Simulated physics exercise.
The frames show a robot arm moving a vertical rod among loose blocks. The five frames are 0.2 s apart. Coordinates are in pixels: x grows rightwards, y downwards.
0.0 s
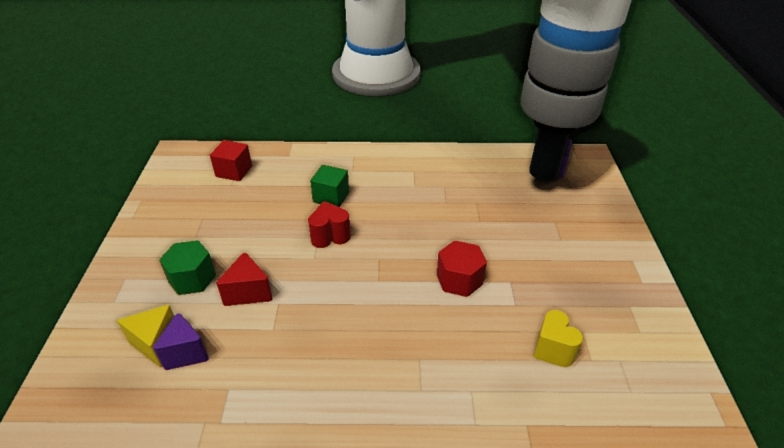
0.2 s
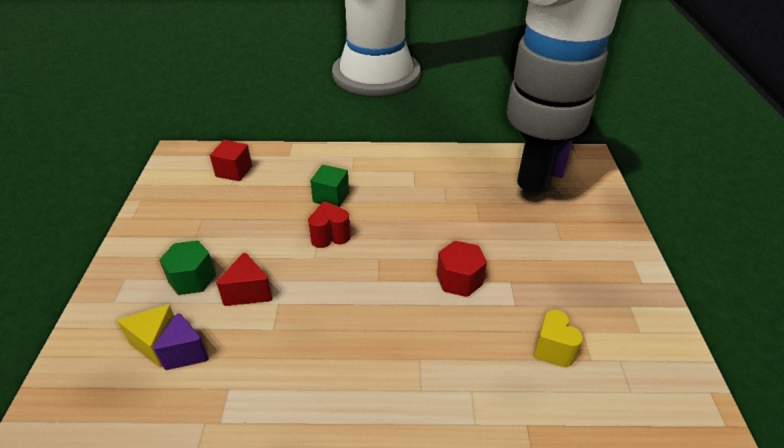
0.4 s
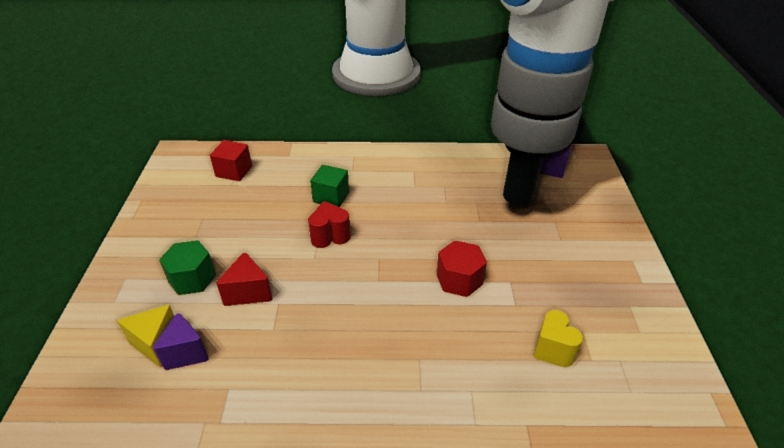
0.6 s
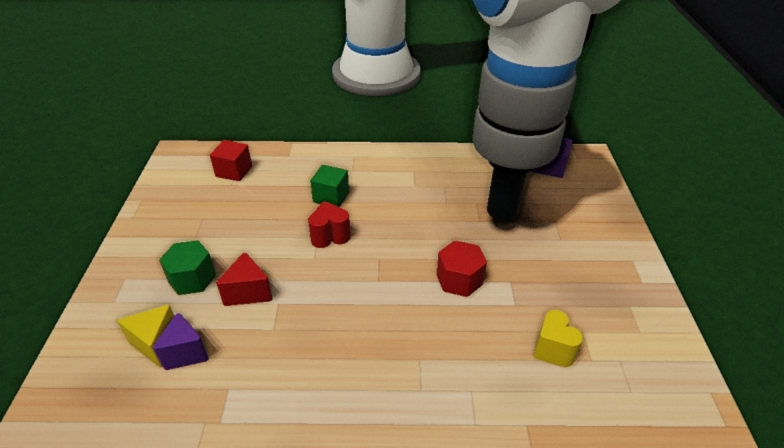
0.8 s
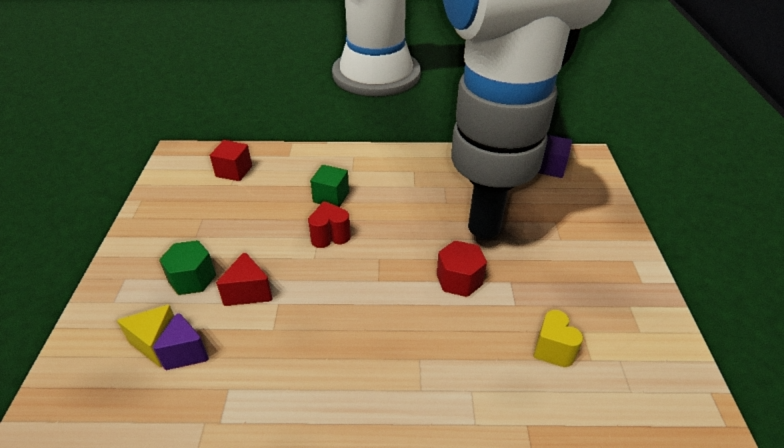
A light wooden board on a dark green surface is seen from above at an angle by a still camera. Red, green, yellow and purple blocks are spread across it, with a red hexagon right of centre, a yellow heart at lower right and a purple block at the back right. A robot arm moves its dark vertical rod steadily forward and left, from the back right to close behind the unmoving red hexagon.
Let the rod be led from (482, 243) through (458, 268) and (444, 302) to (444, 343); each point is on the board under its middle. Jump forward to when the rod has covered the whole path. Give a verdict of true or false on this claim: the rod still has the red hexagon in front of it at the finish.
This is true.
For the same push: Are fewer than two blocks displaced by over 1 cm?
I expect so.
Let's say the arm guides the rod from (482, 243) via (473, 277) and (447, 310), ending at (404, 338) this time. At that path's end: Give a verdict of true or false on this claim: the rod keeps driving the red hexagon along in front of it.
That statement is accurate.
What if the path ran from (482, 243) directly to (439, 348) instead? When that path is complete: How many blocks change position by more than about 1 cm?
I'd say just one block gets shifted by more than about 1 cm.
What follows on the original path. One third of the way, rod (459, 254); red hexagon (452, 275).
Two thirds of the way, rod (446, 288); red hexagon (436, 312).
At the end, rod (446, 329); red hexagon (423, 352), turned 25° clockwise.
